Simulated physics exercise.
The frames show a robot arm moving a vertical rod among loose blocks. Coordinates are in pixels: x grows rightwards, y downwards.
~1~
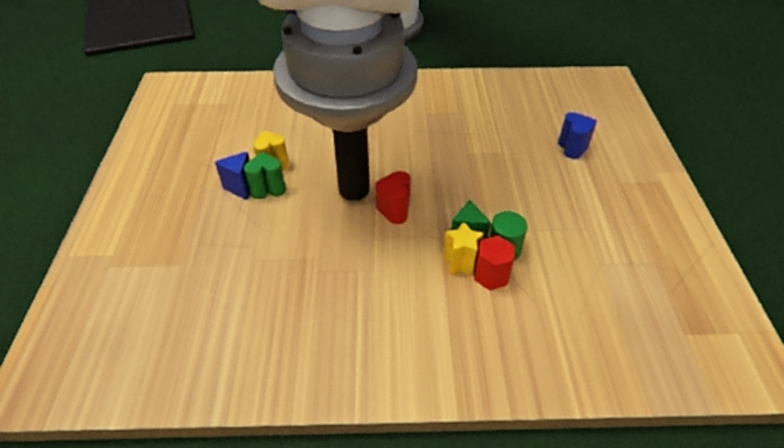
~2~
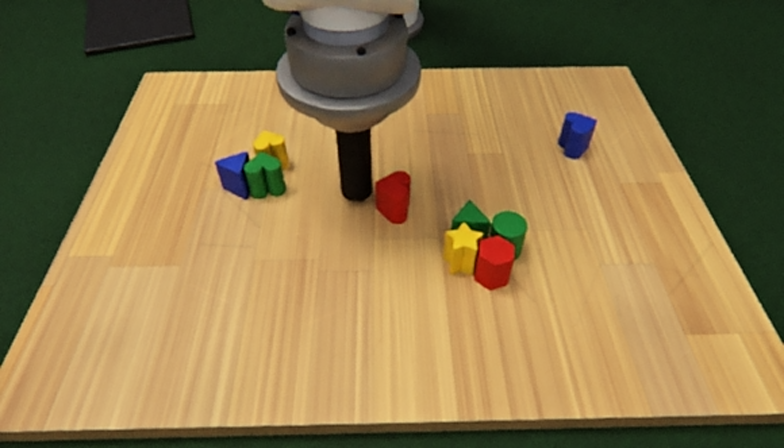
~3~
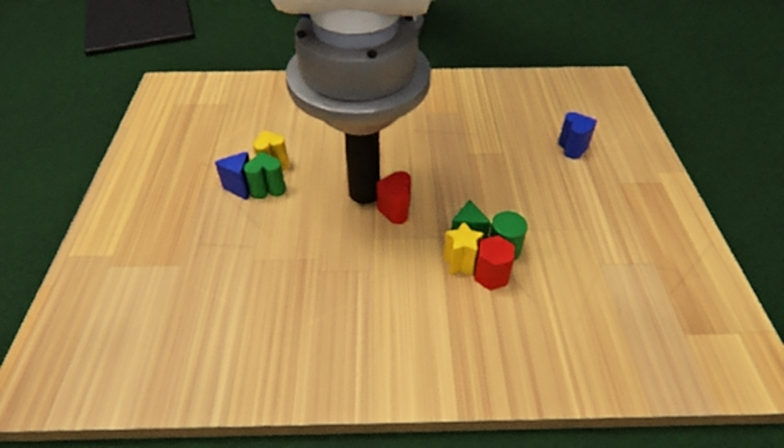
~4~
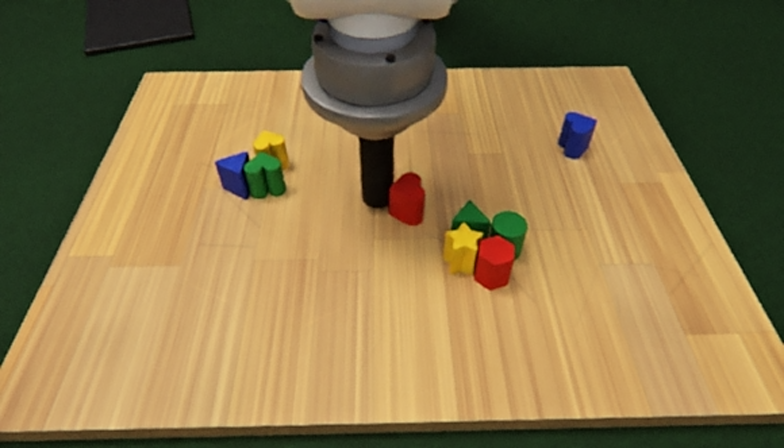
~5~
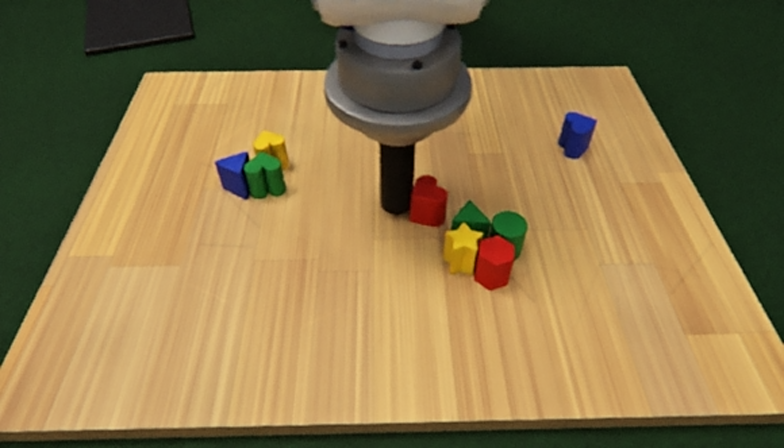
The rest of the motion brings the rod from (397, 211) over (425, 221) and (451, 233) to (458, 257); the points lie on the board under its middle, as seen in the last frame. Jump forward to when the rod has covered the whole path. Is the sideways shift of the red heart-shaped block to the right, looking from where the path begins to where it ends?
No, it doesn't check out.
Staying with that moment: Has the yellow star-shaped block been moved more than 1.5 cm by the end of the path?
Yes, it checks out.
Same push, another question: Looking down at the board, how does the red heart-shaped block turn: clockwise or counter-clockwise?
The red heart-shaped block rotates counterclockwise.
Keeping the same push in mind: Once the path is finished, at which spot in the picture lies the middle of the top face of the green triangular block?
At (494, 231).
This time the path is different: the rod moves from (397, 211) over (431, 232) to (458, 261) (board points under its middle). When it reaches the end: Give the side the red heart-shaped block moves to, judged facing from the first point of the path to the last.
Over to the left.
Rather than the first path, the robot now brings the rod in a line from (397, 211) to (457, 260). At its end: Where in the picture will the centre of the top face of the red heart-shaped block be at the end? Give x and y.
The middle of its upper face will lie at (456, 197).
On the path given first. Halfway along, rod at (441, 218); red heart-shaped block at (474, 196), turned 30° anticlockwise; green triangular block at (479, 215), turned 45° clockwise.
At the end, rod at (459, 250); red heart-shaped block at (483, 197), turned 40° anticlockwise; yellow star-shaped block at (471, 260); green triangular block at (494, 231), turned 15° anticlockwise; red six-sided block at (509, 261).
